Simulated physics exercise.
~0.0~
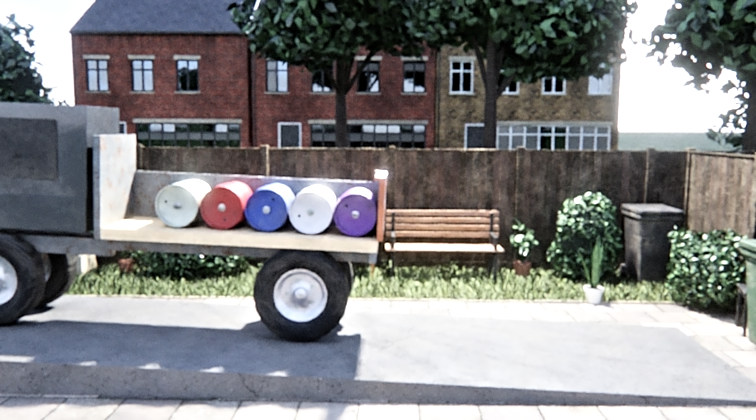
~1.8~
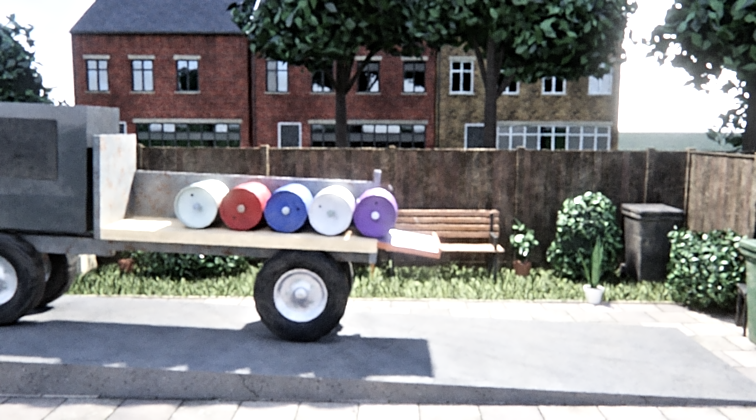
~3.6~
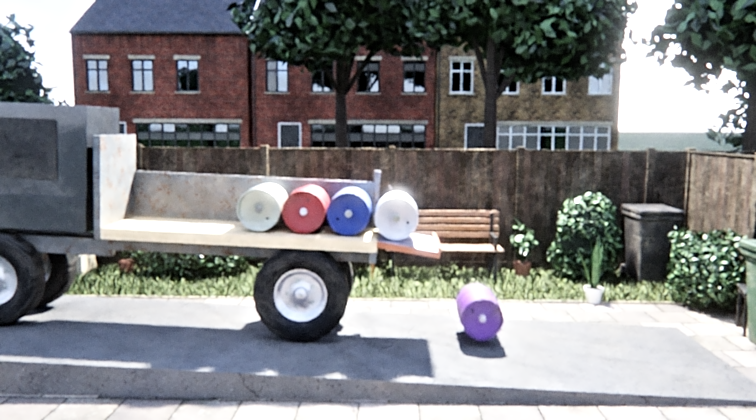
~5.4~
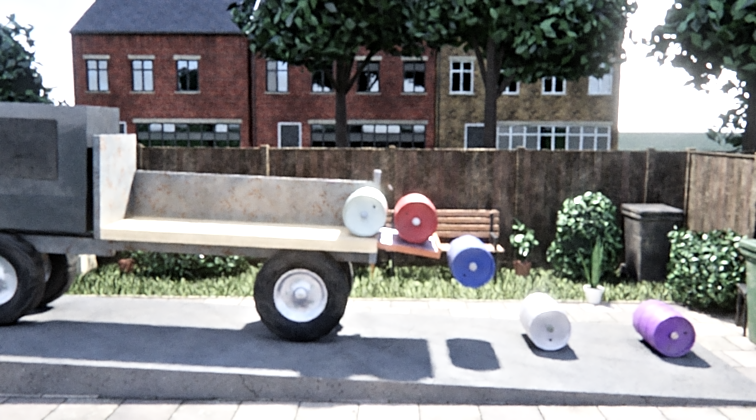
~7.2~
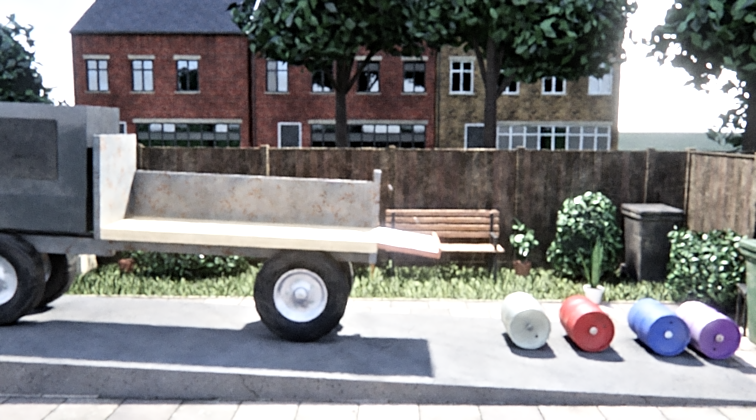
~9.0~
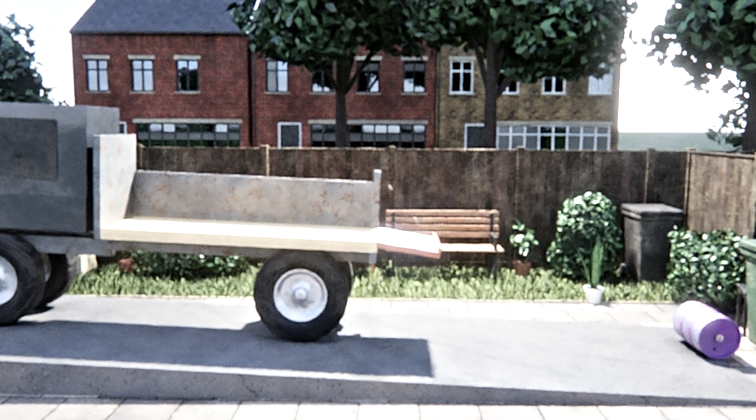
To begin with, five barrels, two whitish ones and a red, a blue and a purple, lie in a row on the open bed of a truck, held by the raised tailgate at its right end. The gate swings down and stops roughly level, and the barrels start rolling right. The purple one goes over first and lands on the paving, followed by a white one, then the blue. The red and the last pale barrel roll off after them, leaving the bed empty. The barrels keep rolling right along the ground, until only the purple one remains in view near the right edge.
